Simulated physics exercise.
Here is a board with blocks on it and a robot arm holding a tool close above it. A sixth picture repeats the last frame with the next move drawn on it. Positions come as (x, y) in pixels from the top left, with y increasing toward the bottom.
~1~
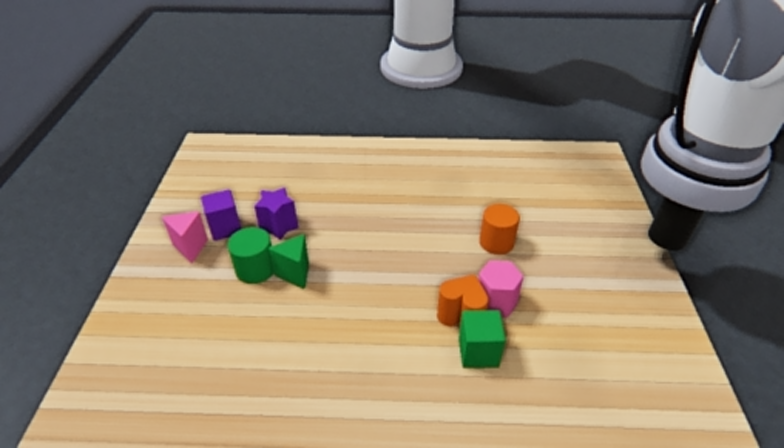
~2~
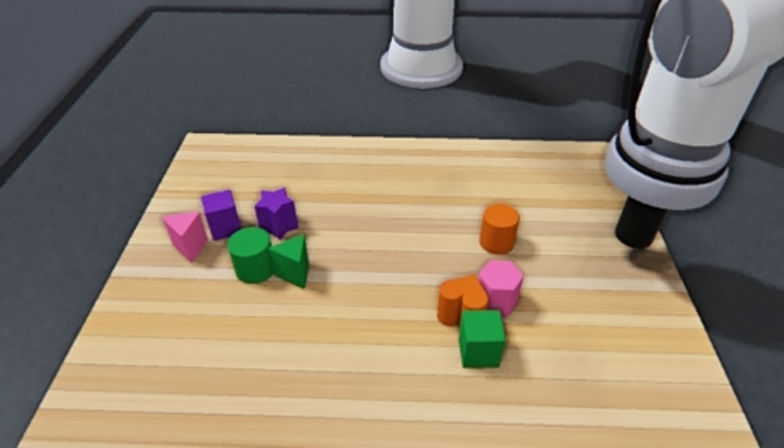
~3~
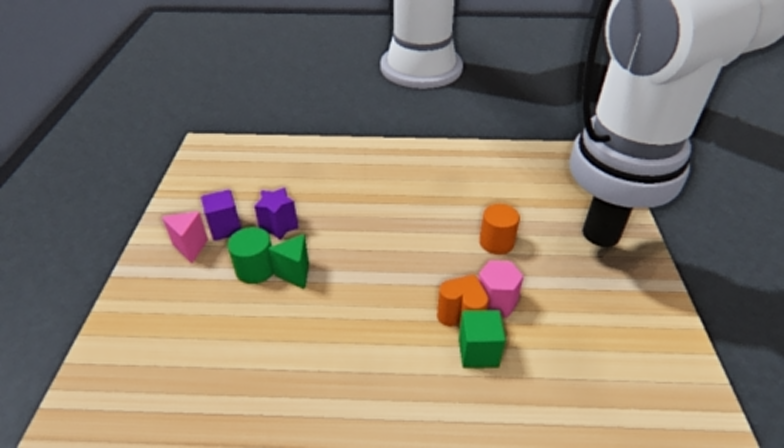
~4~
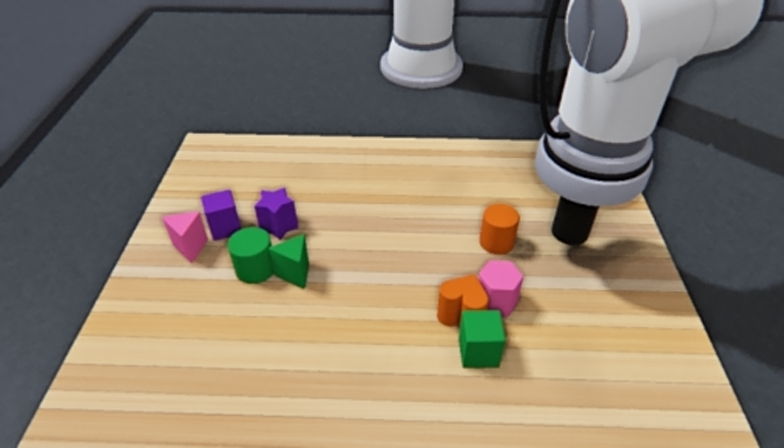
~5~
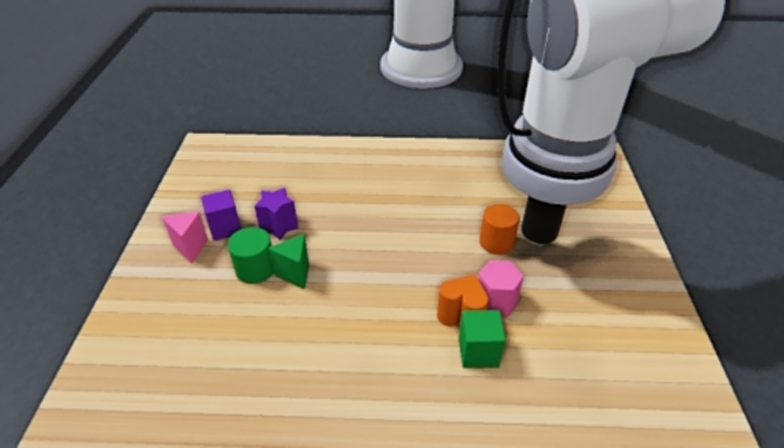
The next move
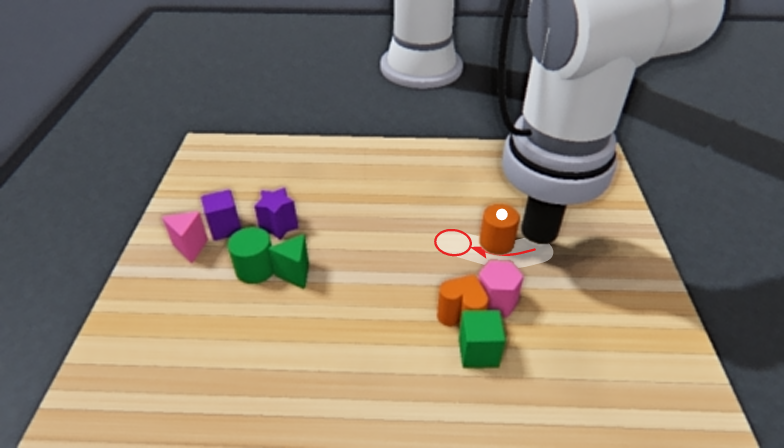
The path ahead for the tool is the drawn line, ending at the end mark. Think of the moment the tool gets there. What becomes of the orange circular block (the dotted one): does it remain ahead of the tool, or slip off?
At the end of the path, the tool is still pushing the orange circular block ahead of it.
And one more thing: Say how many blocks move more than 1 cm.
Only one of them.
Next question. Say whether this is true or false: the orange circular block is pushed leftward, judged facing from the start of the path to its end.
Verdict: False.
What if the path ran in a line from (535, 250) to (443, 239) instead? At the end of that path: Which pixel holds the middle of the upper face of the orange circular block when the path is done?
It is at (416, 197).
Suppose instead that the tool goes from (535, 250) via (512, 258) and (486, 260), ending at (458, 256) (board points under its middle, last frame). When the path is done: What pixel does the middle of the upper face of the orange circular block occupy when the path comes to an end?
Located at (452, 203).
Path on the board, from (535, 250) via (509, 255) and (480, 250), ending at (453, 242); the dot is on the orange circular block.
The first path, step by step. Halfway along, tool at (497, 236); orange circular block at (469, 209).
At the end, tool at (455, 224); pink six-sided block in place; orange circular block at (436, 194).
